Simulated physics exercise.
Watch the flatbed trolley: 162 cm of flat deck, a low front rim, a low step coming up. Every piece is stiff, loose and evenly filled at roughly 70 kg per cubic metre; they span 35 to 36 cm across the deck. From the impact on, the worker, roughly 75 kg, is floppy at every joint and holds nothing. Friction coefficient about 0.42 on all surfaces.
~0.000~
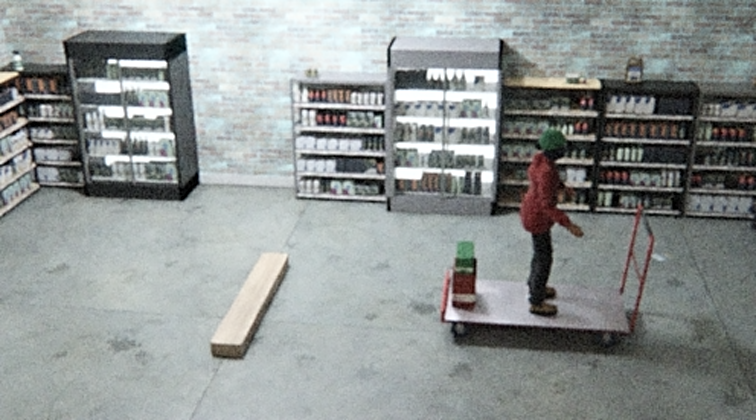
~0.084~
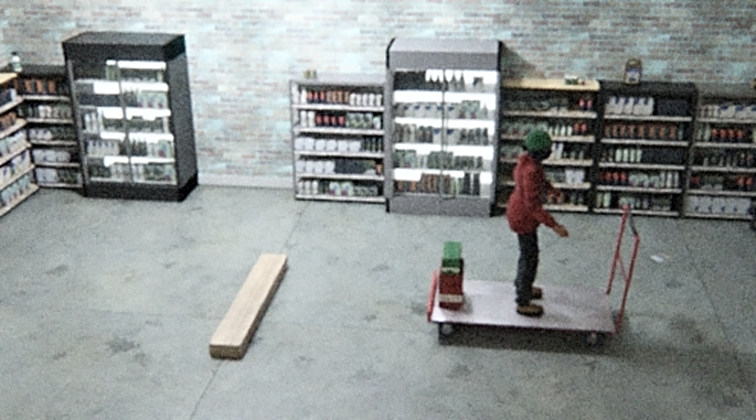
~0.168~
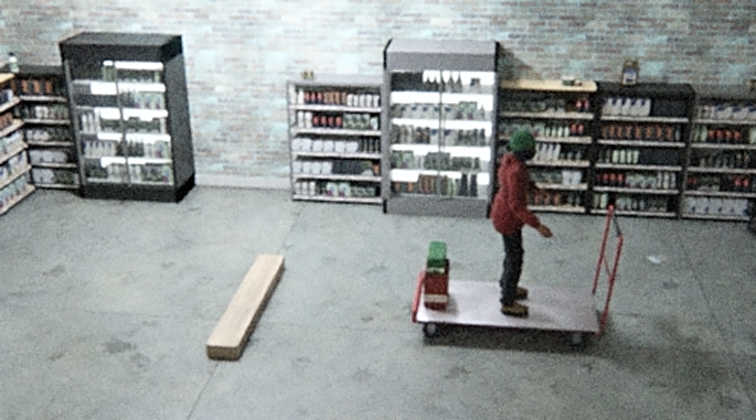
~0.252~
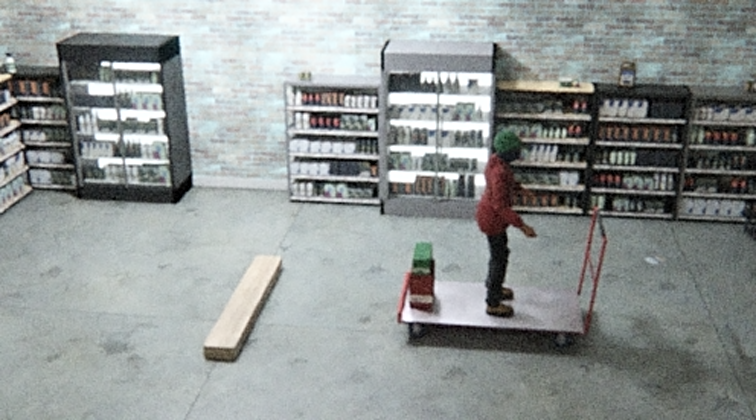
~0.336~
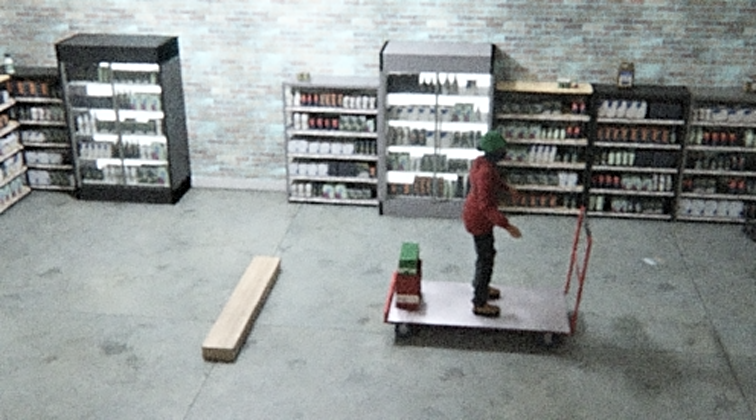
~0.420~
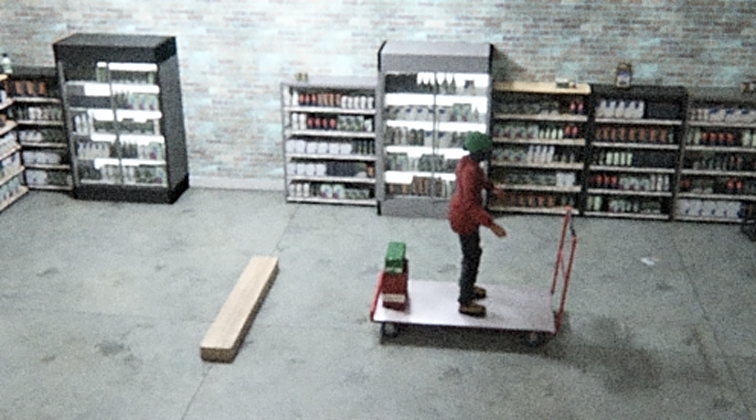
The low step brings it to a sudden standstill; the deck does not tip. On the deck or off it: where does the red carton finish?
In the end the red carton remains on the deck.
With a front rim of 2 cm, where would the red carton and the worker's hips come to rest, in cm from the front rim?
Then red 10 behind, hips 60 behind.
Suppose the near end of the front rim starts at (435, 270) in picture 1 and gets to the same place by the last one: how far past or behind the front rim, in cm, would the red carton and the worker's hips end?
In that case red 20 behind, hips 50 behind.
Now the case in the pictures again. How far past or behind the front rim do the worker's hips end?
Some 20 cm behind it.
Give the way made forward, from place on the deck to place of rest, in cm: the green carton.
About: Green 60.
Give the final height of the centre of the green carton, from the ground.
Roughly 10 cm above it.
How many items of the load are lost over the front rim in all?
1 in all.
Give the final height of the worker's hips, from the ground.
About 70 cm.
After 1.37 s the deck stops.
After 1.62 s the red carton is 13 cm behind the rim, tilted 10°, near (259, 273) in the last picture's view.
After 1.92 s the red carton is 14 cm behind the rim, tilted 0°, near (260, 274) in the last picture's view.
After 2.37 s the red carton is 14 cm behind the rim, tilted 0°, near (260, 274) in the last picture's view.
Final state at 3.1 s, past the rim, green carton; behind it, red carton and the worker's hips.
